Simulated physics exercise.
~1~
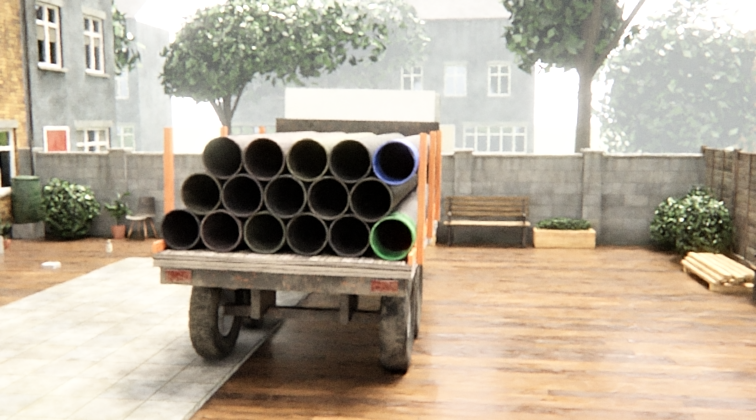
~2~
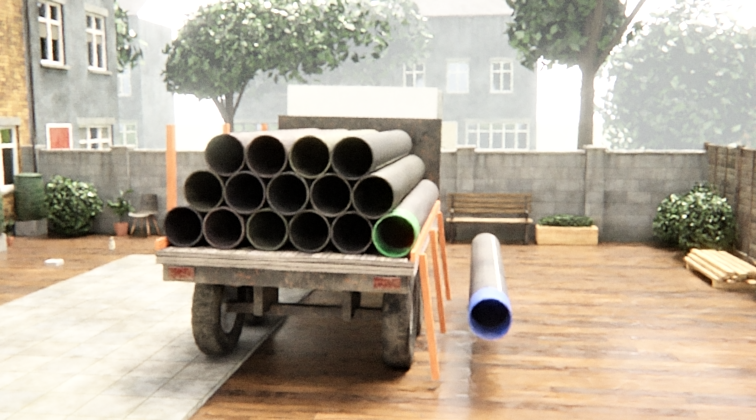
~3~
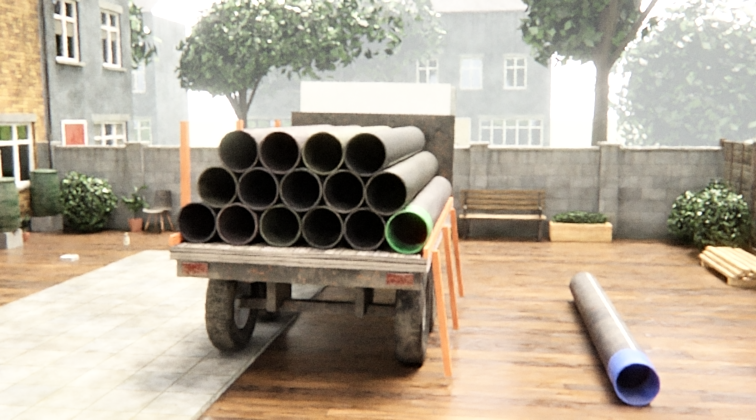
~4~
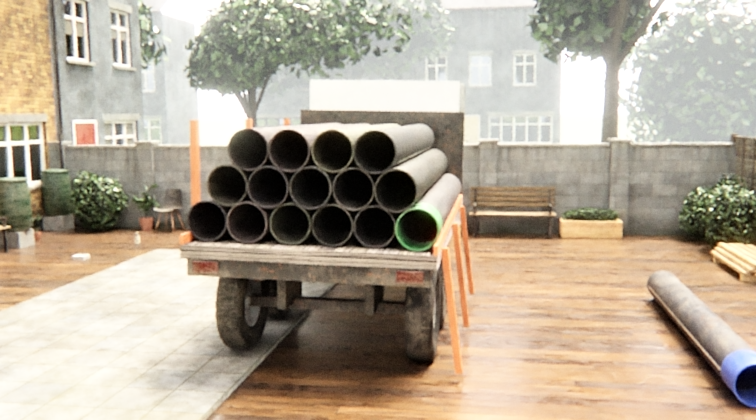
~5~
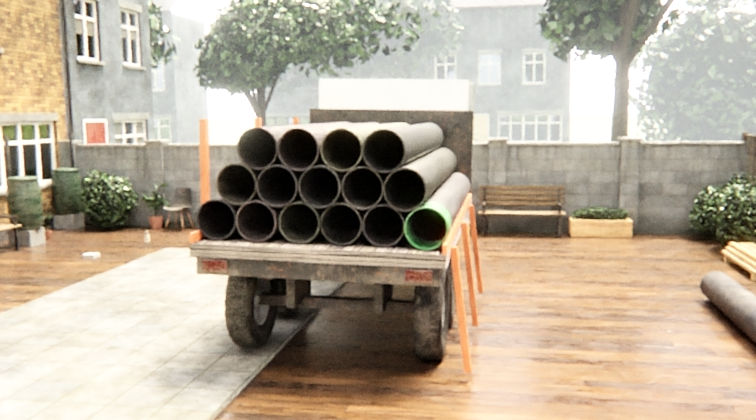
At the start, a flatbed lorry seen from behind stands in a walled yard, stacked with dark pipes between upright orange posts, with a blue-rimmed pipe at the right end of the top row and a green-rimmed one at the bottom right. The posts on the right side swing down, and the blue-rimmed pipe drops off that side. It lands on the wooden ground and rolls away to the right as the view shifts slightly left. The green-rimmed pipe and the others stay stacked on the deck. Finally, the fallen pipe lies partly out of view at the right.
